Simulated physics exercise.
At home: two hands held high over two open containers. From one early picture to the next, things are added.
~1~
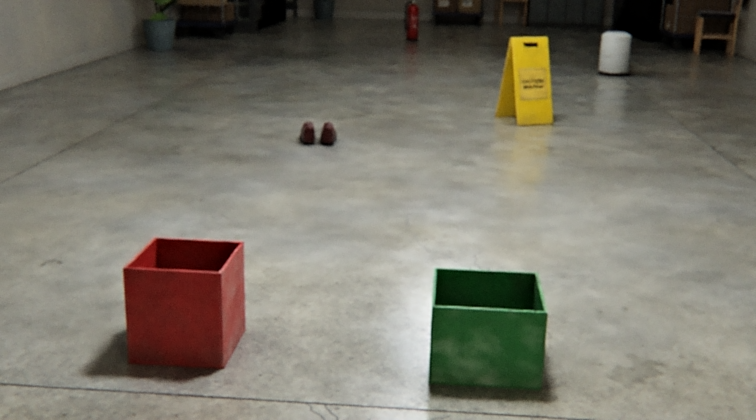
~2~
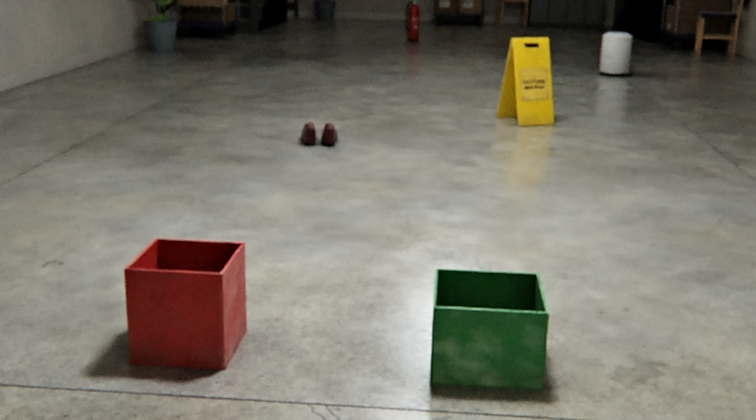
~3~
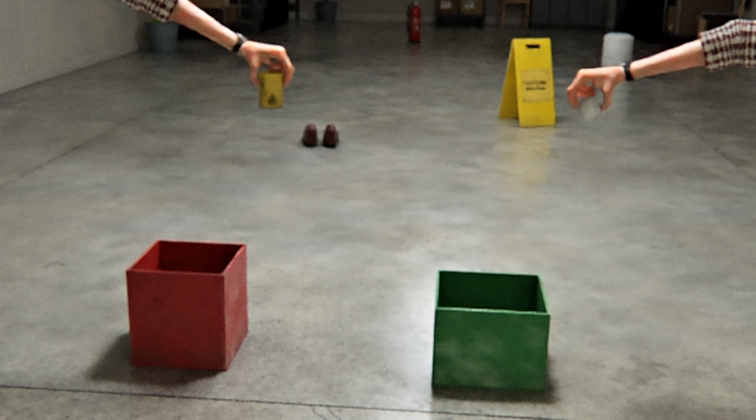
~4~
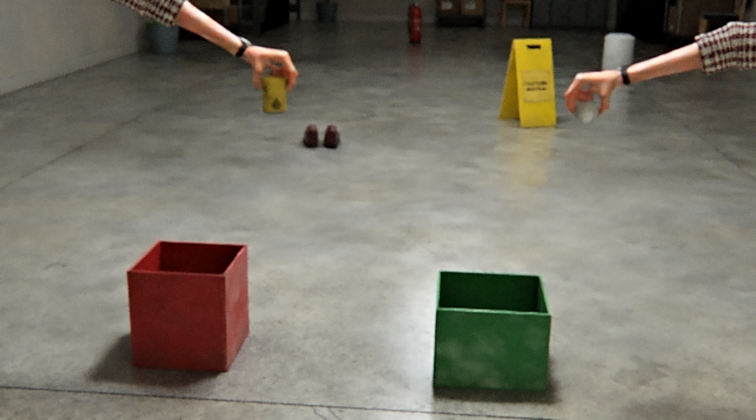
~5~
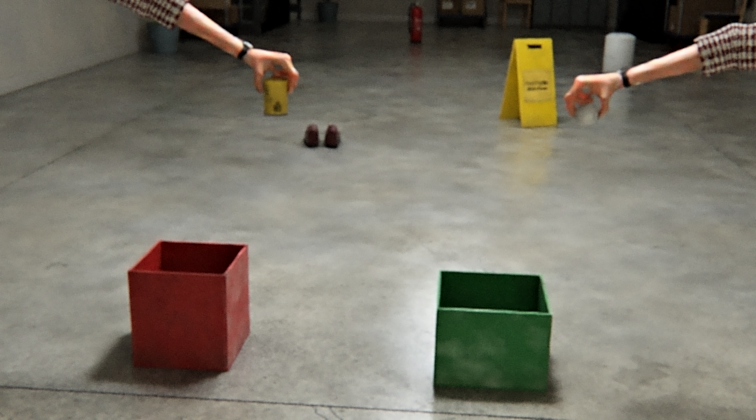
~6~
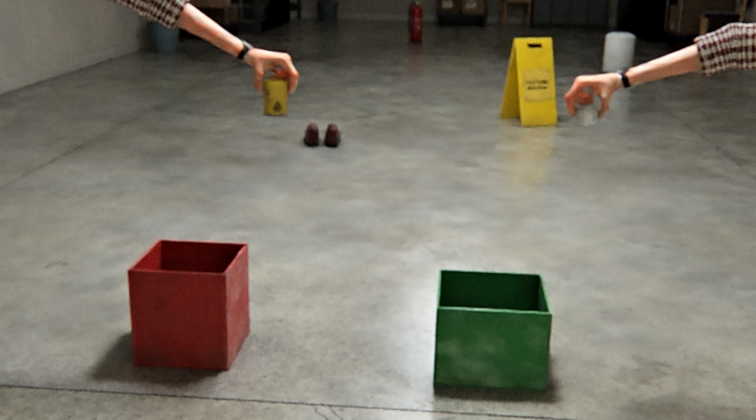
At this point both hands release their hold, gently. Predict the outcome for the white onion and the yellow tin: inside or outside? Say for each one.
White onion - outside; yellow tin - outside.
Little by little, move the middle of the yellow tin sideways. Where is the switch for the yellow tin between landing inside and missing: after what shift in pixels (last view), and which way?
Move it 44 pixels left.
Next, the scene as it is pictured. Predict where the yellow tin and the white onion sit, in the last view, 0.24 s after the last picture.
Close to (277, 167) and (580, 186), in pixels.
Then, 0.24 s later than the last frame, white onion dropping near (580, 186); yellow tin dropping near (277, 167).
Then, 0.42 s later than the last frame, white onion dropping near (566, 358); yellow tin dropping near (279, 336).
When it is over, the white onion misses, near (566, 359); the yellow tin misses, near (279, 337).
